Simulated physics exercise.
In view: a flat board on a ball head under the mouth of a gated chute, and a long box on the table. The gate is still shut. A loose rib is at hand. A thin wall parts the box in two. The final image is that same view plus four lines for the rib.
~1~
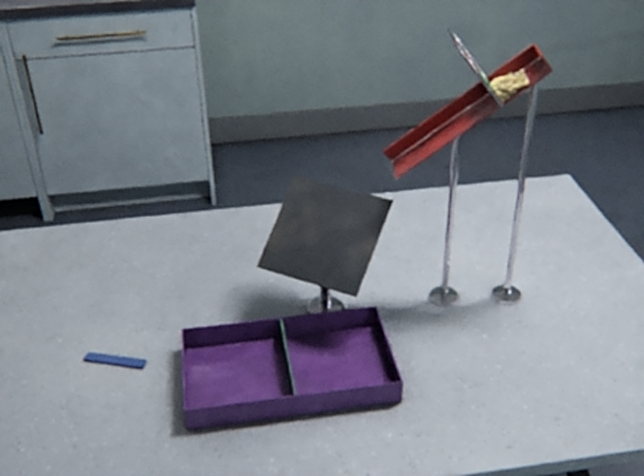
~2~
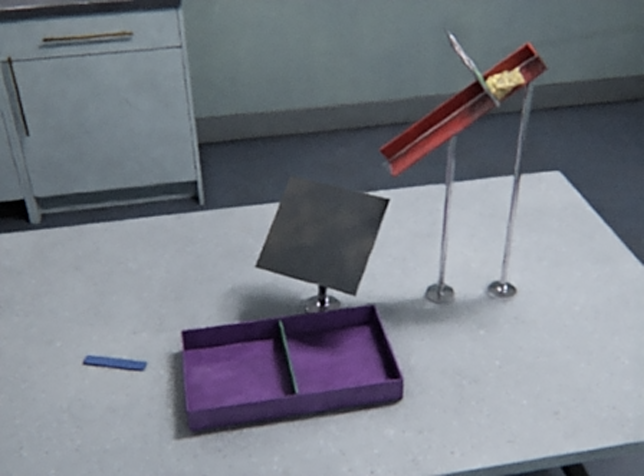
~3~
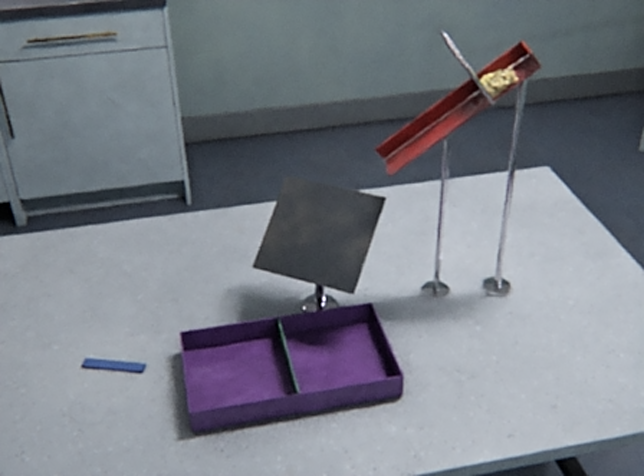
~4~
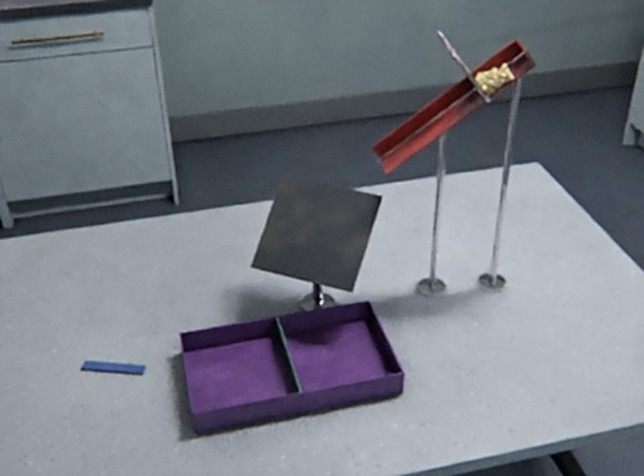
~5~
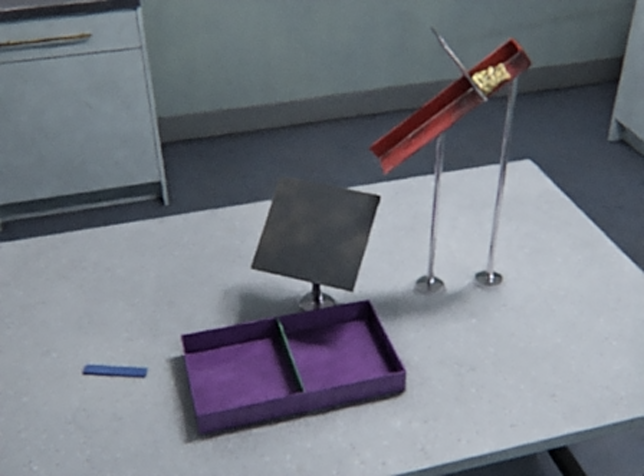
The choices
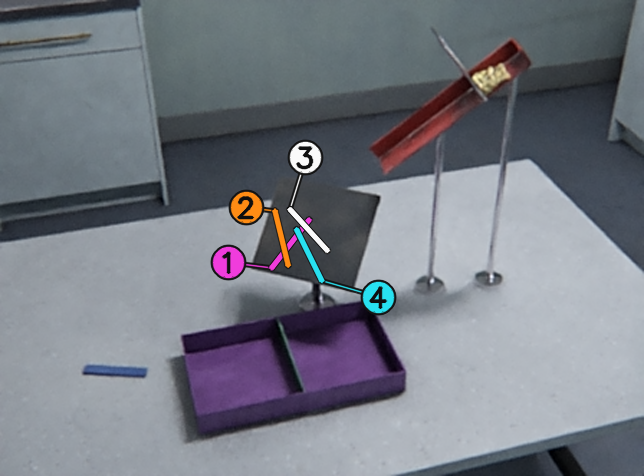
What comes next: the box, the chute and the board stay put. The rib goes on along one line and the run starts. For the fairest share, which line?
The answer is line 2.
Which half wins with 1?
Left.
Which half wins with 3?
The right half.
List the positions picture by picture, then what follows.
In the first frame, load behind the gate (508, 86), soya beans; lip of the chute (395, 171), sloping fairly steeply.
In the second frame, middle of the board (322, 233), tilted fairly steeply; middle of its low edge (304, 281); of its high edge (339, 187).
In the third frame, front corners of the box (190, 412) and (403, 376); front end of its middle wall (299, 394).
In the fourth frame, middle of the load (492, 81); lip (384, 167).
In the fifth frame, middle of the load (489, 80); lip (382, 167).
On the marked copy, line 1 from (309, 219) to (271, 267); line 2 from (274, 210) to (288, 265); line 3 from (290, 209) to (327, 250); line 4 from (296, 229) to (321, 280).
If 1 is chosen, of what is caught, the larger part in the left half, about a tenth in the right.
If 2 is chosen, of what is caught, roughly half in the left half, roughly half in the right.
If 3 is chosen, of what is caught, not one piece in the left half, every piece in the right.
If 4 is chosen, of what is caught, just a few in the left half, almost all in the right.
